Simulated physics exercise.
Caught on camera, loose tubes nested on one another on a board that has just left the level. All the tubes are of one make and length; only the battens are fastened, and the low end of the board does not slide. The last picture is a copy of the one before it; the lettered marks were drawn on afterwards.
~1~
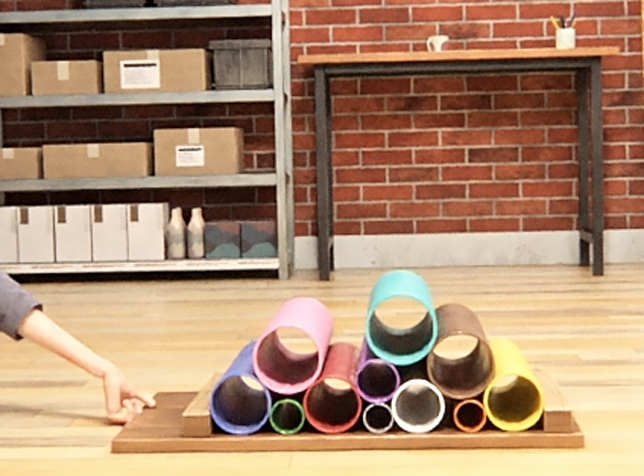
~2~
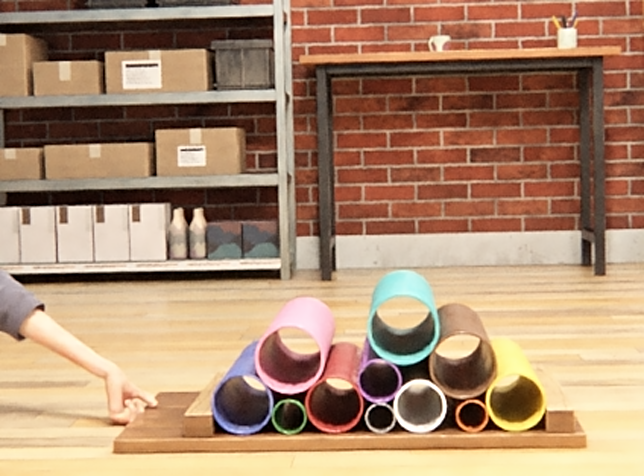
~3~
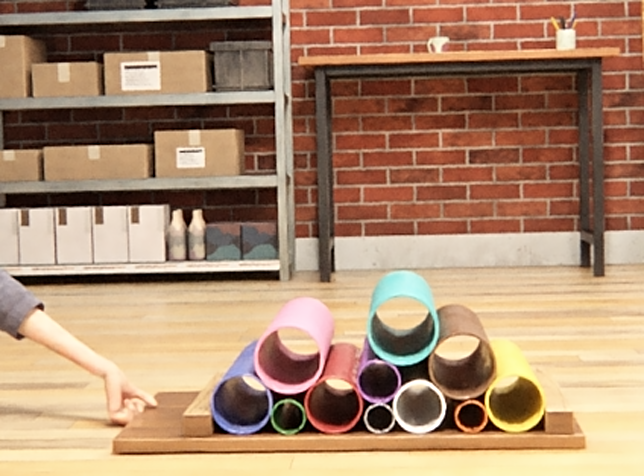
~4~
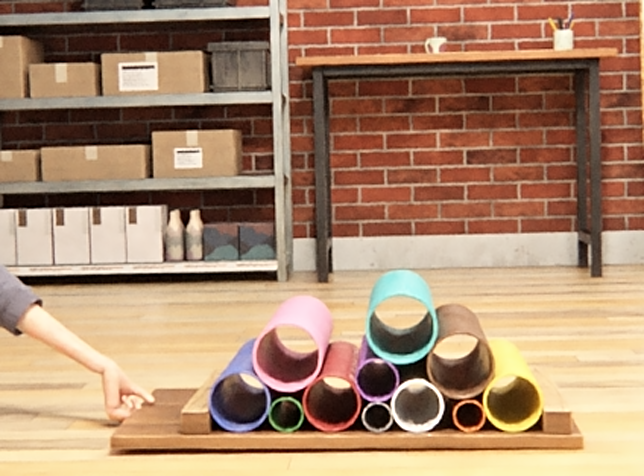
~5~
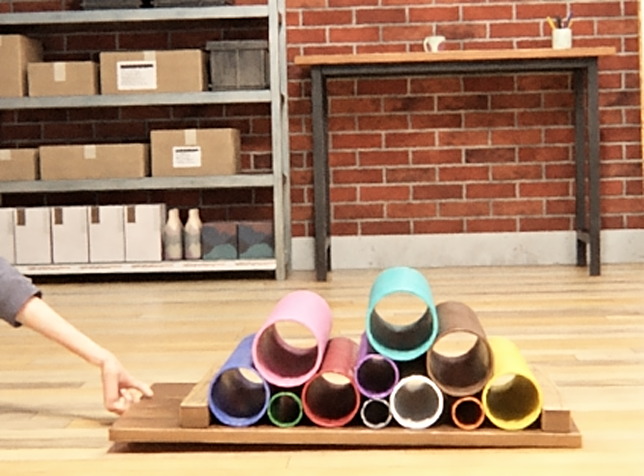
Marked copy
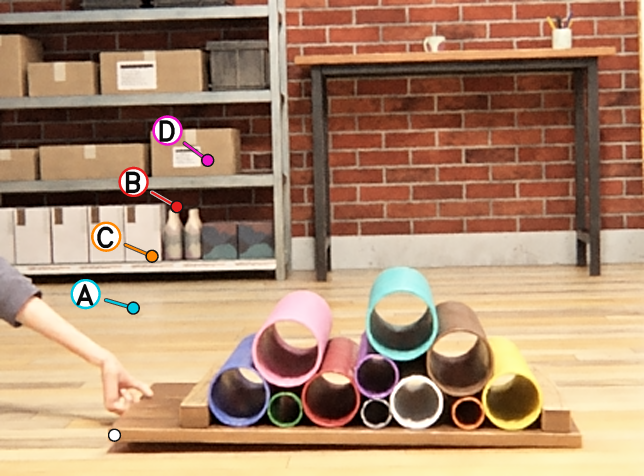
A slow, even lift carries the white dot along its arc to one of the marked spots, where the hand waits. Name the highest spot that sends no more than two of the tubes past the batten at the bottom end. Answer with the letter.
It can be raised to D.
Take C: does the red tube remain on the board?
Yes.
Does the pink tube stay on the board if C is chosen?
The pink tube: Yes.
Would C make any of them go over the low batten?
At C: No.
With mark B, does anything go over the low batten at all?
No, at B.
On the copy, A at (133, 308); B at (177, 207); C at (152, 256); D at (208, 160); the white dot at (115, 435).
On D. First, board at 21°.
Then, board at 38°.
Finally, board at 38°, two over the low batten (brown, turquoise).
By contrast, A none over the low batten; B none over the low batten; C none over the low batten.
